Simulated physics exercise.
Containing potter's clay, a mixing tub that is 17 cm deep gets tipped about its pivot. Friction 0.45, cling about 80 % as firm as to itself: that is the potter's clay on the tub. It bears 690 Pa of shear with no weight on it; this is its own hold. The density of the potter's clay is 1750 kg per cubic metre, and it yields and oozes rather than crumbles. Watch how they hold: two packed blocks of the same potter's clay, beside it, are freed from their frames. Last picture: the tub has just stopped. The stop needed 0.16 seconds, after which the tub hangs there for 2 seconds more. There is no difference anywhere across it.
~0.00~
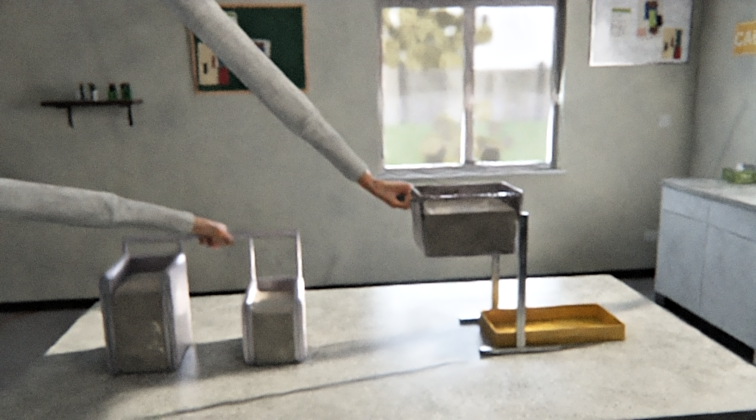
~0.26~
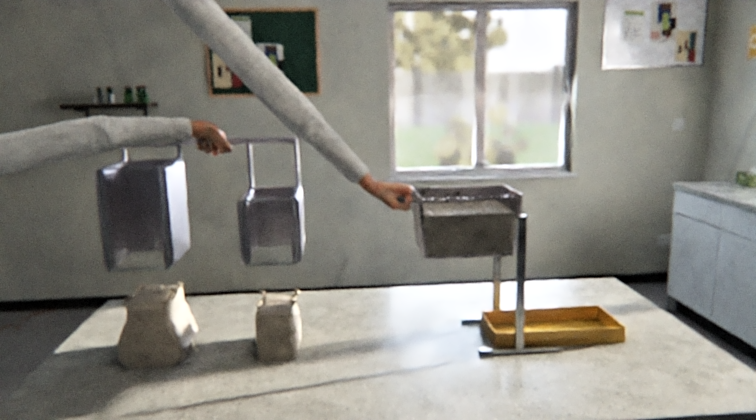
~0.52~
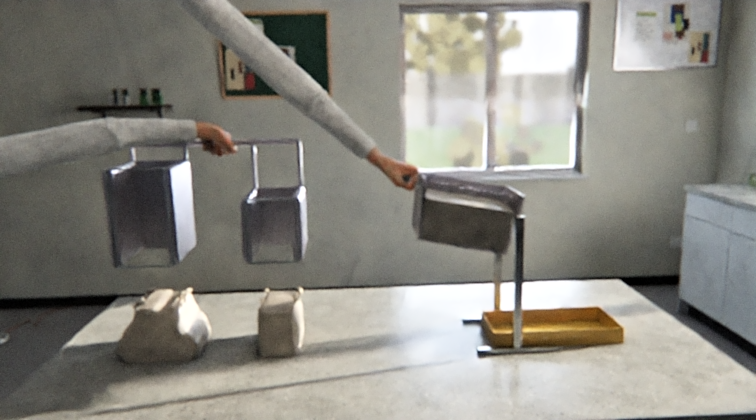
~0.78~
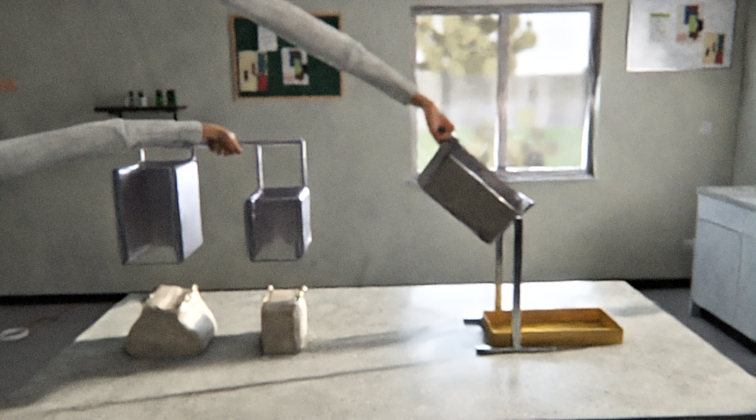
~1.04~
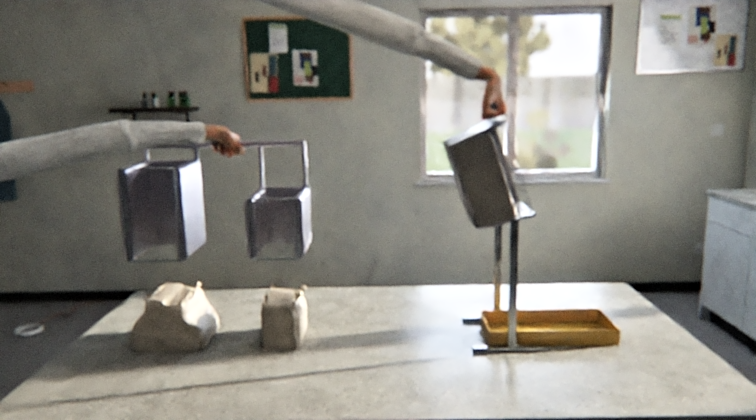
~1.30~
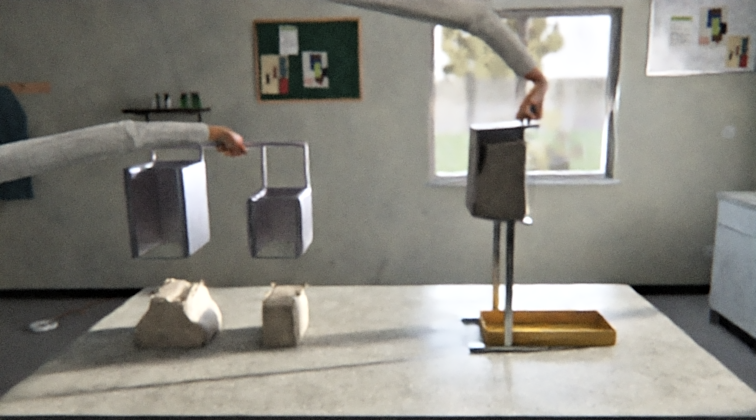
The clip opens with one hand on a raised tub above a yellow tray and another lifting two joined metal molds off two clay-like blocks on a table. The larger left block slumps lower and wider while the smaller keeps its shape, as the right hand tilts the tub steadily until it is upended.
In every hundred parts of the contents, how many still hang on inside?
About 39 in every hundred.
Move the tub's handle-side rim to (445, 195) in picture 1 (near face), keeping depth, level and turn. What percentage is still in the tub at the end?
In that case close to 45 %.
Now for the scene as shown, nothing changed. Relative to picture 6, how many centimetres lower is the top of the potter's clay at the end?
12 cm.
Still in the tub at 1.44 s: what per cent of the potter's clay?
It comes to about 85 percent of the start.
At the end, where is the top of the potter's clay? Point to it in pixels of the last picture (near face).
Looking at the last picture, I'd put it at about (497, 182).
After 1.44 s, the tub is at 92 degrees and holds 83 %.
After 1.61 s, the tub is at 92 degrees and holds 44 %.
After 1.78 s, the tub is at 92 degrees and holds 39 %.
After 1.95 s, the tub is at 92 degrees and holds 39 %.
After 3.30 s, the tub is at 92 degrees and holds 39 %.
